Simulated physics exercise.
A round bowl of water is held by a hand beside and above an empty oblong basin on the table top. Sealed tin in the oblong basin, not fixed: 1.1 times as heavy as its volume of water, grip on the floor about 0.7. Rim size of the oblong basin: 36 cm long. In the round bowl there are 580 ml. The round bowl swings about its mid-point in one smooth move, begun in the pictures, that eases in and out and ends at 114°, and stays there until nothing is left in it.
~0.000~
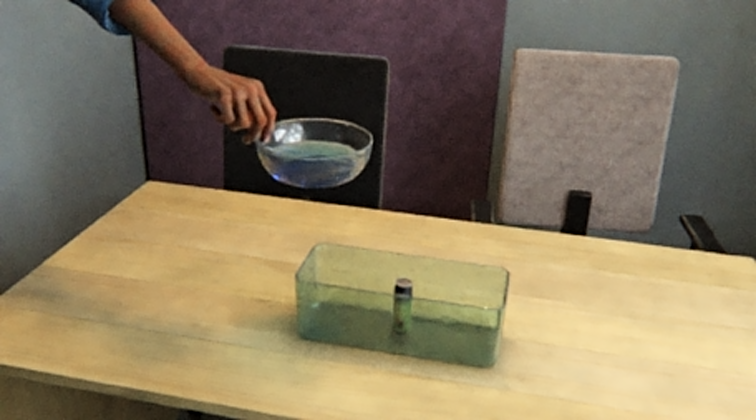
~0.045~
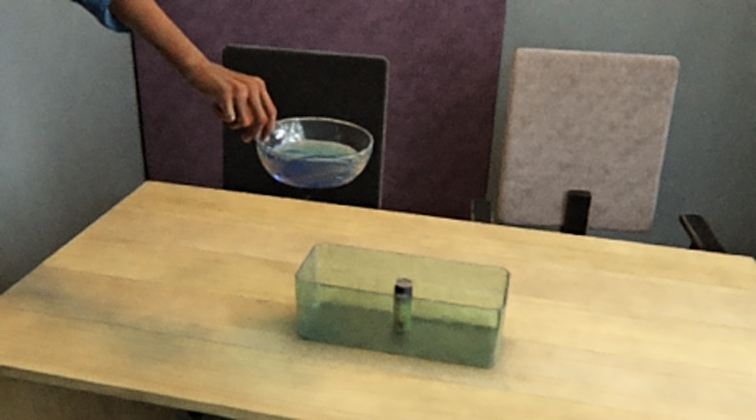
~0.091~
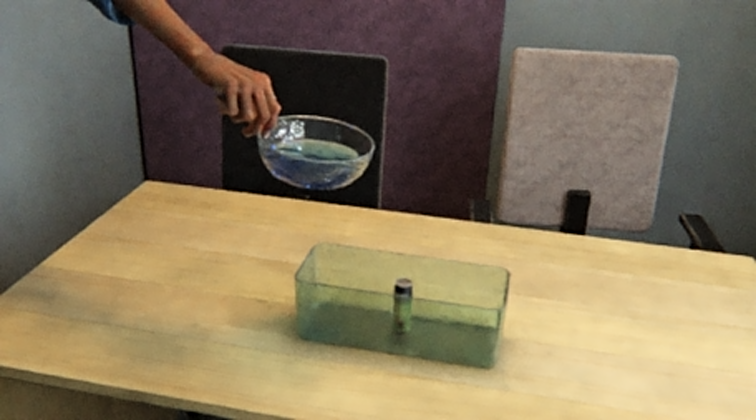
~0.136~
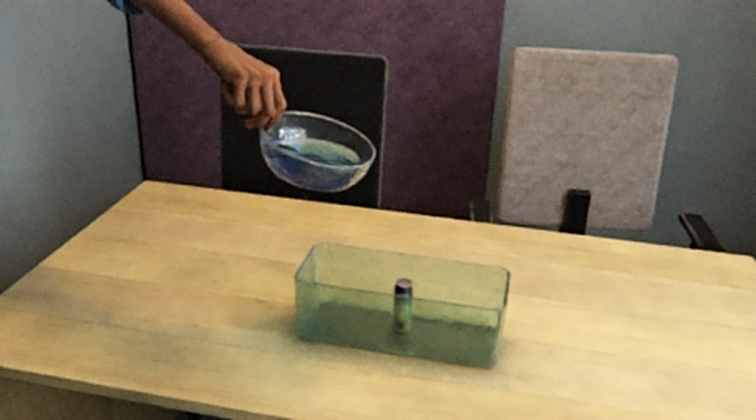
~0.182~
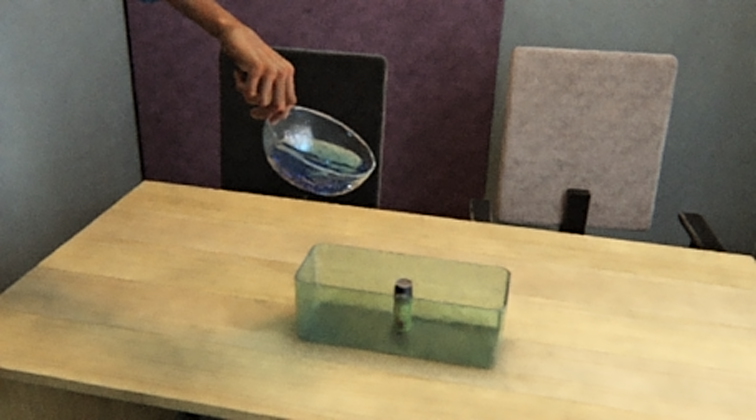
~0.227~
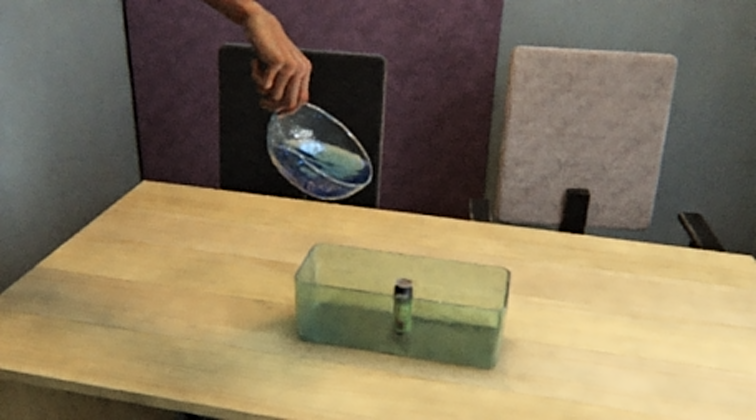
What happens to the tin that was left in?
It is knocked down.
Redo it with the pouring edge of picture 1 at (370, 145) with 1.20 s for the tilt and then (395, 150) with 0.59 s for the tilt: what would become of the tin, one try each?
Run one: It does not tip. Run two: It does not tip.
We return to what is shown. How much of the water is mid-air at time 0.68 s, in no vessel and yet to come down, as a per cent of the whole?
About 5 percent.
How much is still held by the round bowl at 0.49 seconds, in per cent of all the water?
I'd estimate some 1 % remains.
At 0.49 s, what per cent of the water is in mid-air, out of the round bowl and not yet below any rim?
About 58 per cent.
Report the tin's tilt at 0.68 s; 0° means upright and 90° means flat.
The tilt is near 10°.
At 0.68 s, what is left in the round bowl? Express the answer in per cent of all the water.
Around 0 in a hundred is still there.
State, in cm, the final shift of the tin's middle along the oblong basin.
9.0 cm.
By 0.49 s the tilt is 105° and 1 per cent is still to pour; the tin stands where it began.
By 0.68 s the tilt is 114° and 0 per cent is still to pour; the tin leans 9°.
By 0.87 s the tilt is 114° and 0 per cent is still to pour; the tin leans 54°.
By 1.09 s the tilt is 114° and 0 per cent is still to pour; the tin lies on its side.
At rest the tin lies on its side.
